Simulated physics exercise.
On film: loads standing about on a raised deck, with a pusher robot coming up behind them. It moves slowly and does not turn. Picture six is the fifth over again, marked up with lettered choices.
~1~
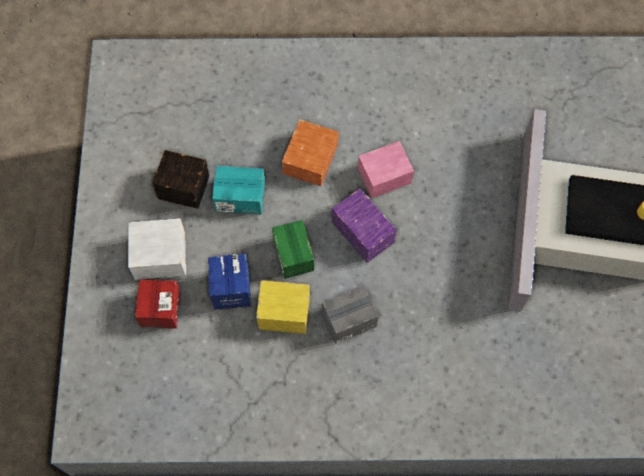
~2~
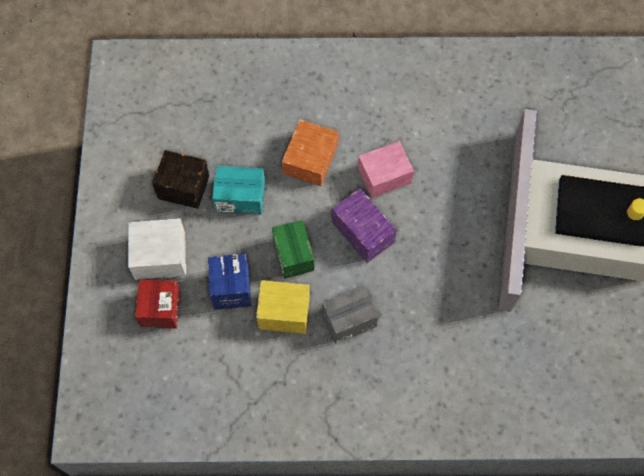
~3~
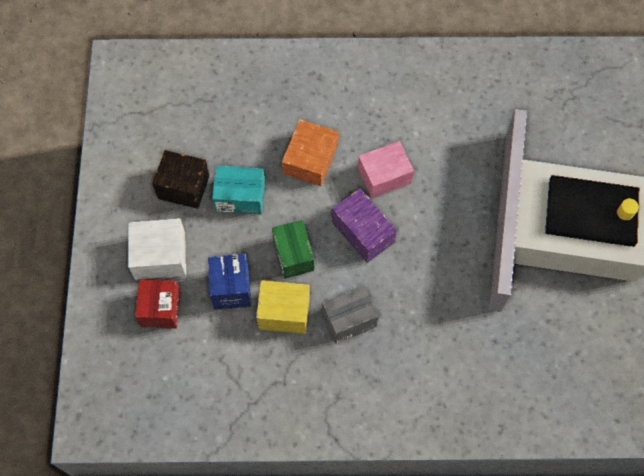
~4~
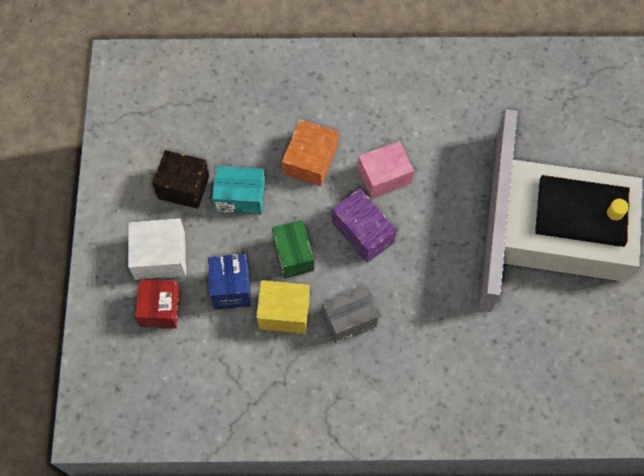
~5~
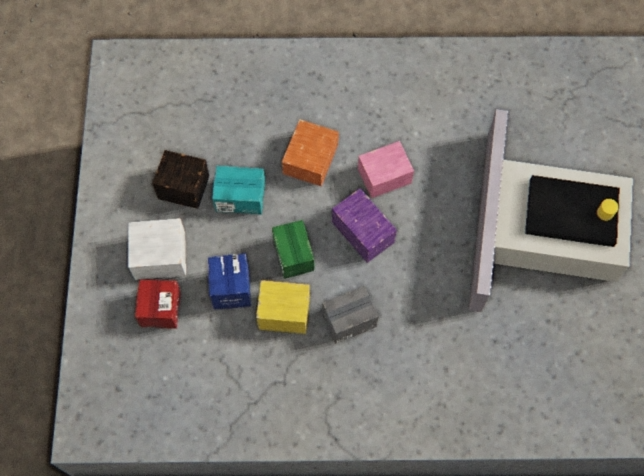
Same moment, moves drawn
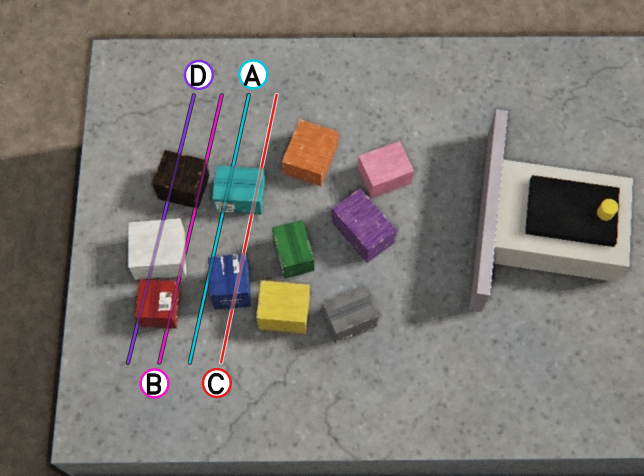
On a speckled gray slab, a pale machine with a wide flat blade in front slid slowly left toward a scattered group of colorful blocks, which all stayed still as the gap narrowed.
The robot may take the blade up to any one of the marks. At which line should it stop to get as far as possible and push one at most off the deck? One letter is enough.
The farthest such stop is D.
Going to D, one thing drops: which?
The black crate goes over.
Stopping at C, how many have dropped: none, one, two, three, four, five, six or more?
The count is none.
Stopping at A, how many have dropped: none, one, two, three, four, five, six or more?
By then, none.
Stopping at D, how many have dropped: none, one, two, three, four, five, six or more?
By then, one.
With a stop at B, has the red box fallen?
By then, no.
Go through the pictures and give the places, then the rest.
In the first frame, yellow crate (284, 307); pink crate (385, 170); white crate (157, 250).
In the second frame, robot (596, 209); orange crate (311, 153).
In the third frame, robot (586, 209); grey box (350, 315).
In the fourth frame, robot (576, 209); blue parcel (230, 282).
In the fifth frame, robot (566, 209); red box (158, 304); purple crate (364, 226); yellow crate (284, 307).
On the marked copy, A at (221, 221); B at (192, 221); C at (250, 221); D at (163, 222).
With D. Early on, robot (445, 210); grey box (332, 321); pink crate (351, 161).
Further on, robot (324, 211); black crate (150, 180); grey box (313, 332).
At the end, robot (232, 211); black crate over the edge; white crate (80, 248); one fallen.
As for the rest, A is within the limit but short; B is within the limit but short; C is within the limit but short.
